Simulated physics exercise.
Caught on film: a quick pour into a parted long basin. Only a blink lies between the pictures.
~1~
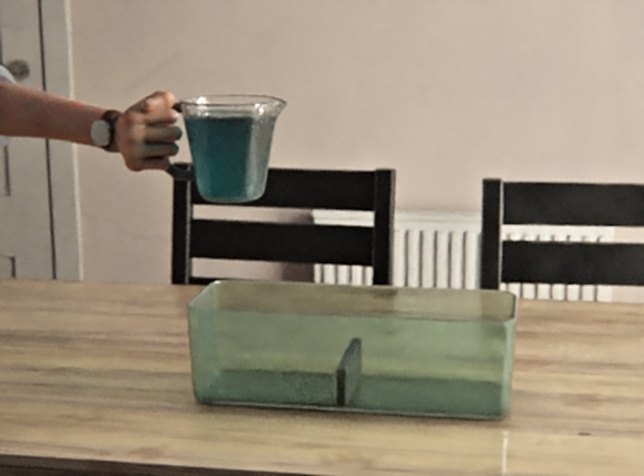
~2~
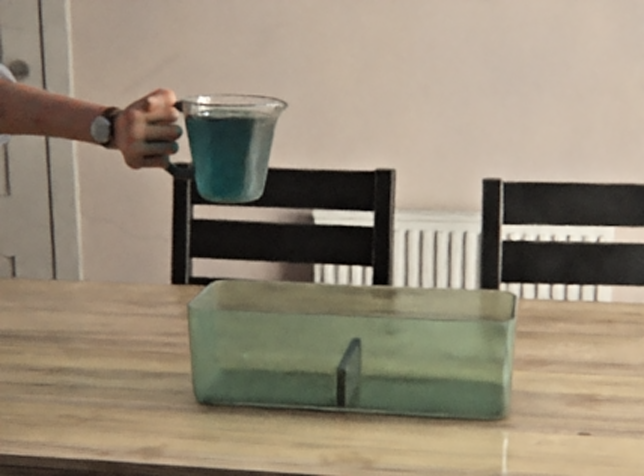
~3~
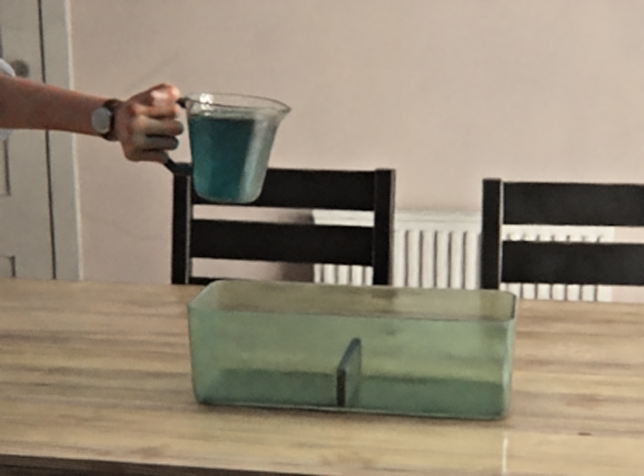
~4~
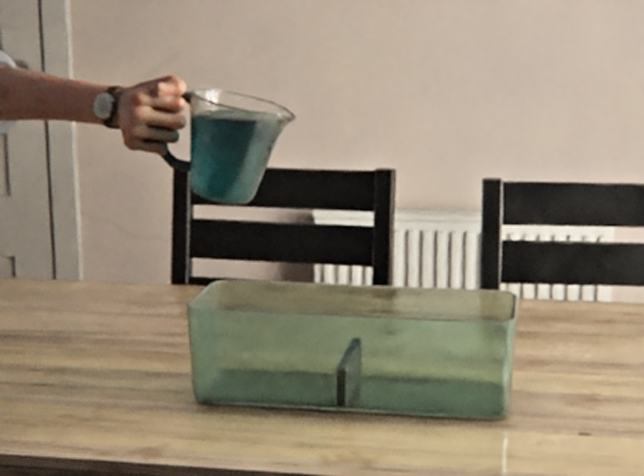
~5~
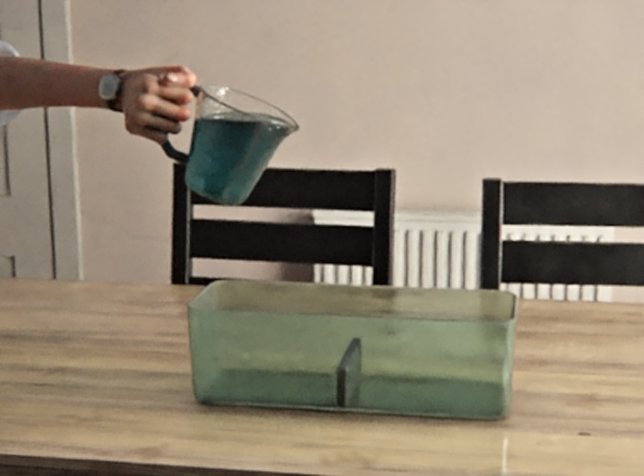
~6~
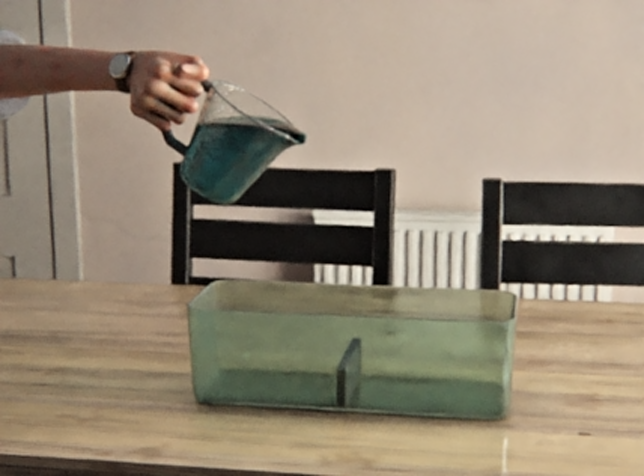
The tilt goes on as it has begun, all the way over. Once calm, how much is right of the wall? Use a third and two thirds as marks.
In the end between a third and two thirds is right of the wall.
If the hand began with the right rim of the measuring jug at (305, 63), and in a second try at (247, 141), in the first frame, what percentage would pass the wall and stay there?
First some 85, then 5 per cent.
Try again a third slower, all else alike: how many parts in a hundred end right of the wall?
Roughly 60 in a hundred.
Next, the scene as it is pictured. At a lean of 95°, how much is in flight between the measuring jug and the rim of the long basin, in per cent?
Near 35 %.
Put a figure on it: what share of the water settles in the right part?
Roughly 40 in a hundred.
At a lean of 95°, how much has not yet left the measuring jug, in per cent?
Roughly 45 in a hundred.
A moment on, the measuring jug is tipped on its side and 43 per cent is still to pour, 2 is left of the wall and 20 right of it.
Next, the measuring jug is tipped right over and 3 per cent is still to pour, 45 is left of the wall and 40 right of it.
Then the measuring jug is tipped right over and 0 per cent is still to pour, 54 is left of the wall and 41 right of it.
Later the measuring jug is tipped right over and 0 per cent is still to pour, 55 is left of the wall and 41 right of it.
At rest 55 per cent lies left of the wall, 41 right of it and 4 outside.
